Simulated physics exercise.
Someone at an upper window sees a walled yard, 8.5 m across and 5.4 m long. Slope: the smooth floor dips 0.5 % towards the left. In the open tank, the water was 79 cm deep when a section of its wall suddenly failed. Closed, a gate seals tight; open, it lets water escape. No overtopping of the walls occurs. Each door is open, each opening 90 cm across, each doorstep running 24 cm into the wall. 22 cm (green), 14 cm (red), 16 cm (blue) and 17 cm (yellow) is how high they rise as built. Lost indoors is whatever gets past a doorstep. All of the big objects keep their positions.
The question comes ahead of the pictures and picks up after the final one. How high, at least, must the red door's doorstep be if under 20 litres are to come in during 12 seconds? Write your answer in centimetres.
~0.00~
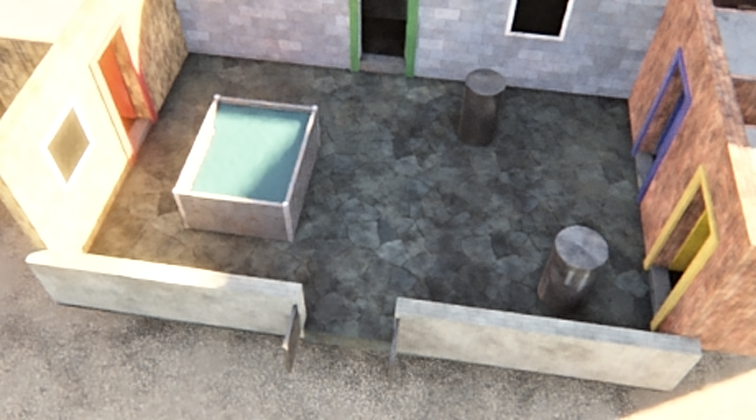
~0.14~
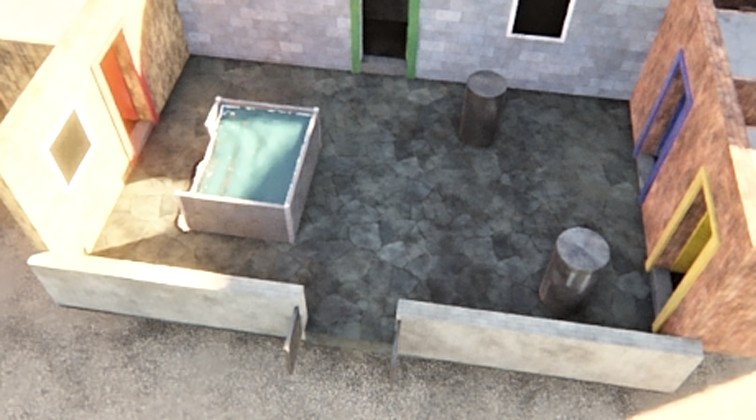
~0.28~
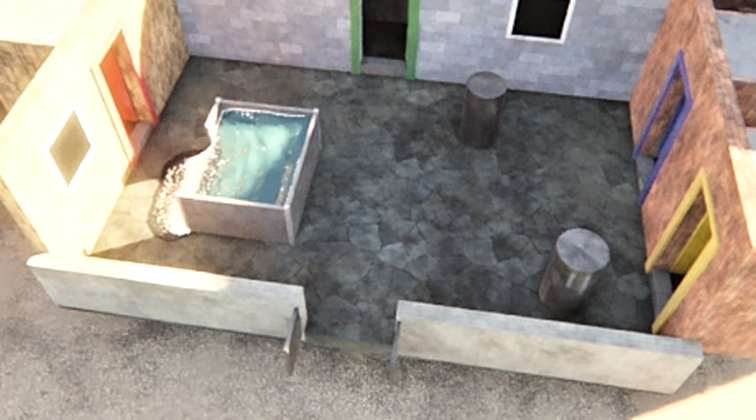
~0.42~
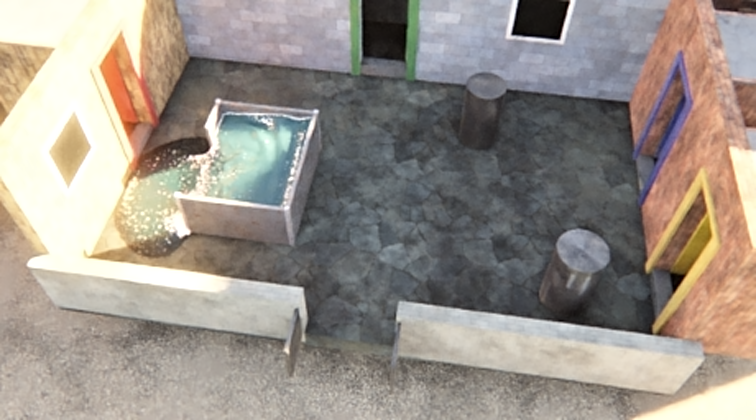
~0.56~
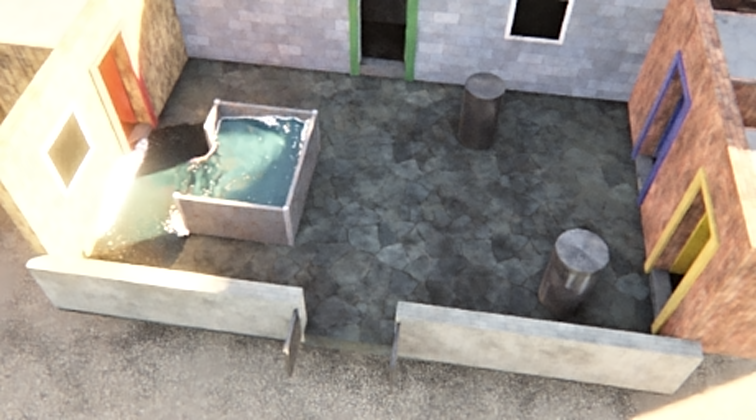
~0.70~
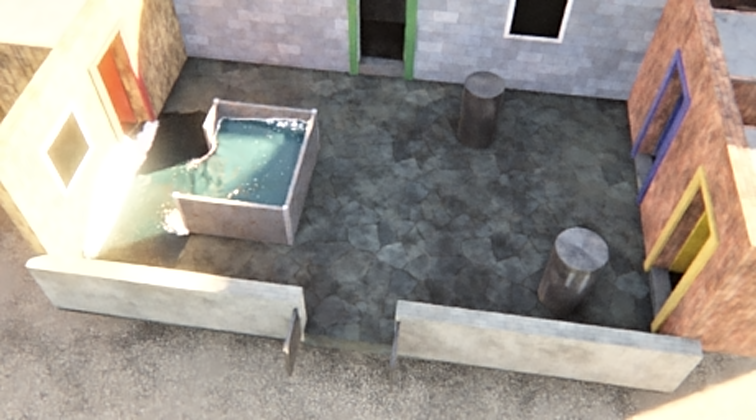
I would say about 31 cm.
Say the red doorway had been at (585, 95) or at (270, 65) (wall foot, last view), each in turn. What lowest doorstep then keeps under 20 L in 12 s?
About 7.5 and 12.0 cm.
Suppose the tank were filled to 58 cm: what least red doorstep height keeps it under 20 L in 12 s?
I'd say close to 21 cm.
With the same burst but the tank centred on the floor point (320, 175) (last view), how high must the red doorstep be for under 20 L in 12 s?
With that change, some 34 centimetres.
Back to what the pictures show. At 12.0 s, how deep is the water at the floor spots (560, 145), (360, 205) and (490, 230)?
Taking the spots in order: About 7, 4 and 5 centimetres.
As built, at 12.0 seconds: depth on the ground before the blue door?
It works out to about 6.5 centimetres deep.
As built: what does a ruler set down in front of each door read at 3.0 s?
Depths in cm: Green 2, red 19, blue 0, yellow 0.
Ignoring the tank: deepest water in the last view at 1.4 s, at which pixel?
Check close to (74, 287).
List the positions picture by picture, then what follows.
Still water, 79 cm deep, in the open tank at (250, 151); the red door at (127, 99) is dry, in the first picture.
The gap is at (203, 183), the front 0.3 m out at a hidden place; the back of the open tank holds 79 cm, in the second picture.
Water pours out at (203, 185) and has run 0.8 m, to (166, 176); about 12 cm deep outside, 76 cm at the back, in the third picture.
The front is at (128, 181), 1.4 m from the gap at (203, 188); 2.5 m2 of floor is wet, 68 cm left at the back, in the fourth picture.
The gap is at (202, 188), the front 1.5 m out at (134, 144); the back of the open tank holds 69 cm, in the fifth picture.
Water pours out at (202, 187) and has run 1.7 m, to a hidden place; about 9 cm deep outside, 64 cm at the back; water is at the red door at (127, 103), in the sixth picture.
After 1.4 s water covers 15 % of the floor, deepest (70 cm) near (74, 287); 30 cm at the red door, 47 litres in over its 14 cm doorstep.
After 3.0 s water covers 40 % of the floor, deepest (30 cm) near (74, 287); 19 cm at the red door, 119 litres in over its 14 cm doorstep.
After 12.0 s water covers 100 % of the floor, deepest (10 cm) near (498, 134); 5 cm at the red door, 132 litres in over its 14 cm doorstep.
At the red door as built, the water arrived by 0.6 s and peaked near 31 cm at 1.2 s.
Run again over the same 12 s with other heights there, 36 litres in over 26.5 cm, 8 litres over 36 cm. The limit of 20 litres is kept from about 31 cm up.
